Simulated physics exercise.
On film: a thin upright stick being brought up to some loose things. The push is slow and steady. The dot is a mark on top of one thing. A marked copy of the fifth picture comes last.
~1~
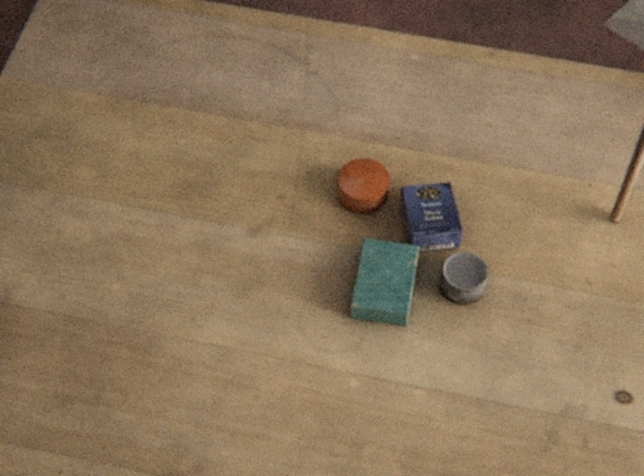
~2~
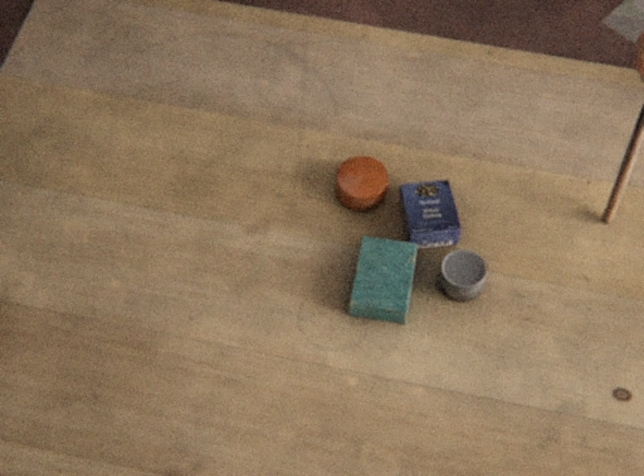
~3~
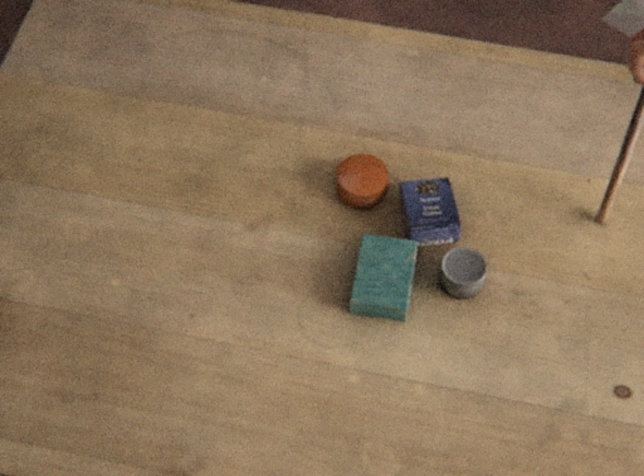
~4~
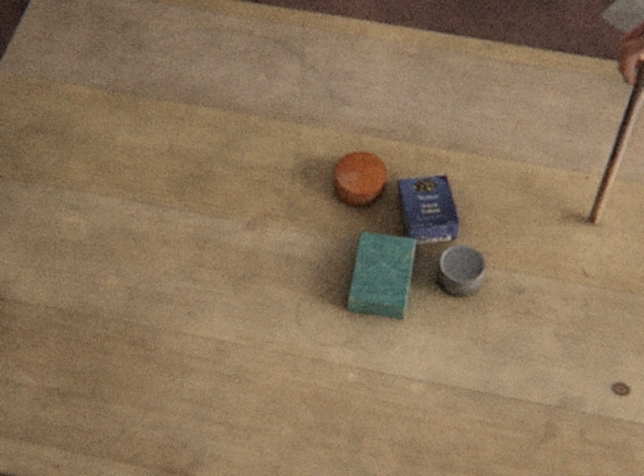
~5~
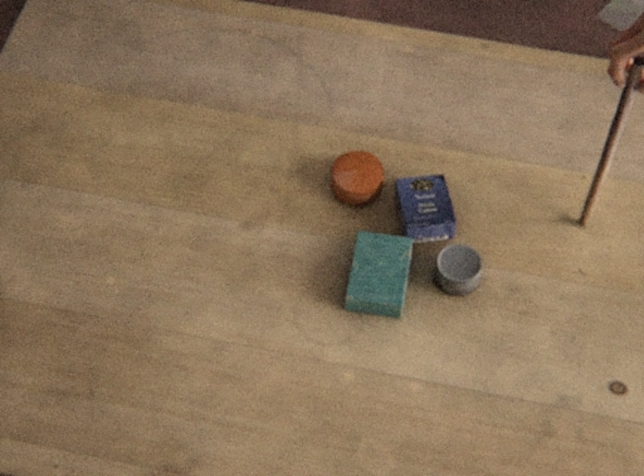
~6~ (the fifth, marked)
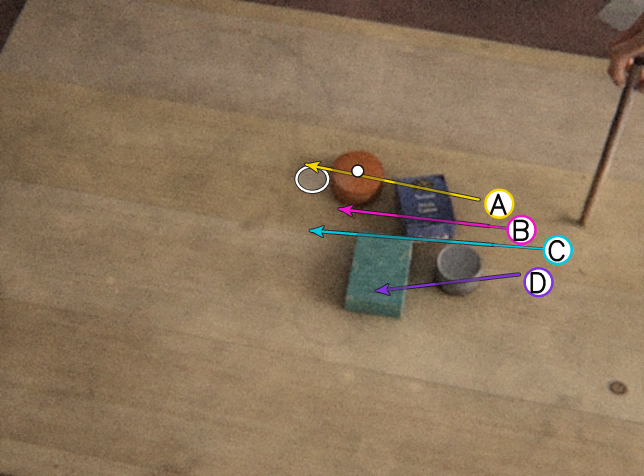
A hand comes into view at the upper right edge, holding a thin upright stick over a pale wooden tabletop seen from above at an angle. Near the middle sit an orange tin, a blue packet to its right, a turquoise block below them and a small grey jar right of the block. The stick moves slowly and steadily left toward the four objects, without touching them, while the view shifts very slightly.
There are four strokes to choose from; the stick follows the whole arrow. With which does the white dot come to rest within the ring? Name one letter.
Stroke A brings the dot into the ring.
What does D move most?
It is the grey jar.
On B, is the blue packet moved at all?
Yes.
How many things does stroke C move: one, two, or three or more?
Two.
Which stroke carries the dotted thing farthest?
That is B.
On the copy, A from (479, 200) to (306, 165); B from (489, 226) to (340, 209); C from (493, 245) to (311, 231); D from (519, 274) to (376, 291); the ring at (312, 179); the white dot at (358, 171).
On A. First, foot of the stick (416, 187); orange tin (357, 178); blue packet (410, 209).
Then, foot of the stick (355, 175); orange tin (328, 181); blue packet (405, 210).
Finally, foot of the stick (306, 166); orange tin (312, 186); blue packet (405, 210); the dot on the orange tin is in the ring.
By contrast, B leaves the dotted thing at (312, 142); C leaves the dotted thing at (347, 167); D leaves the dotted thing at (357, 178).
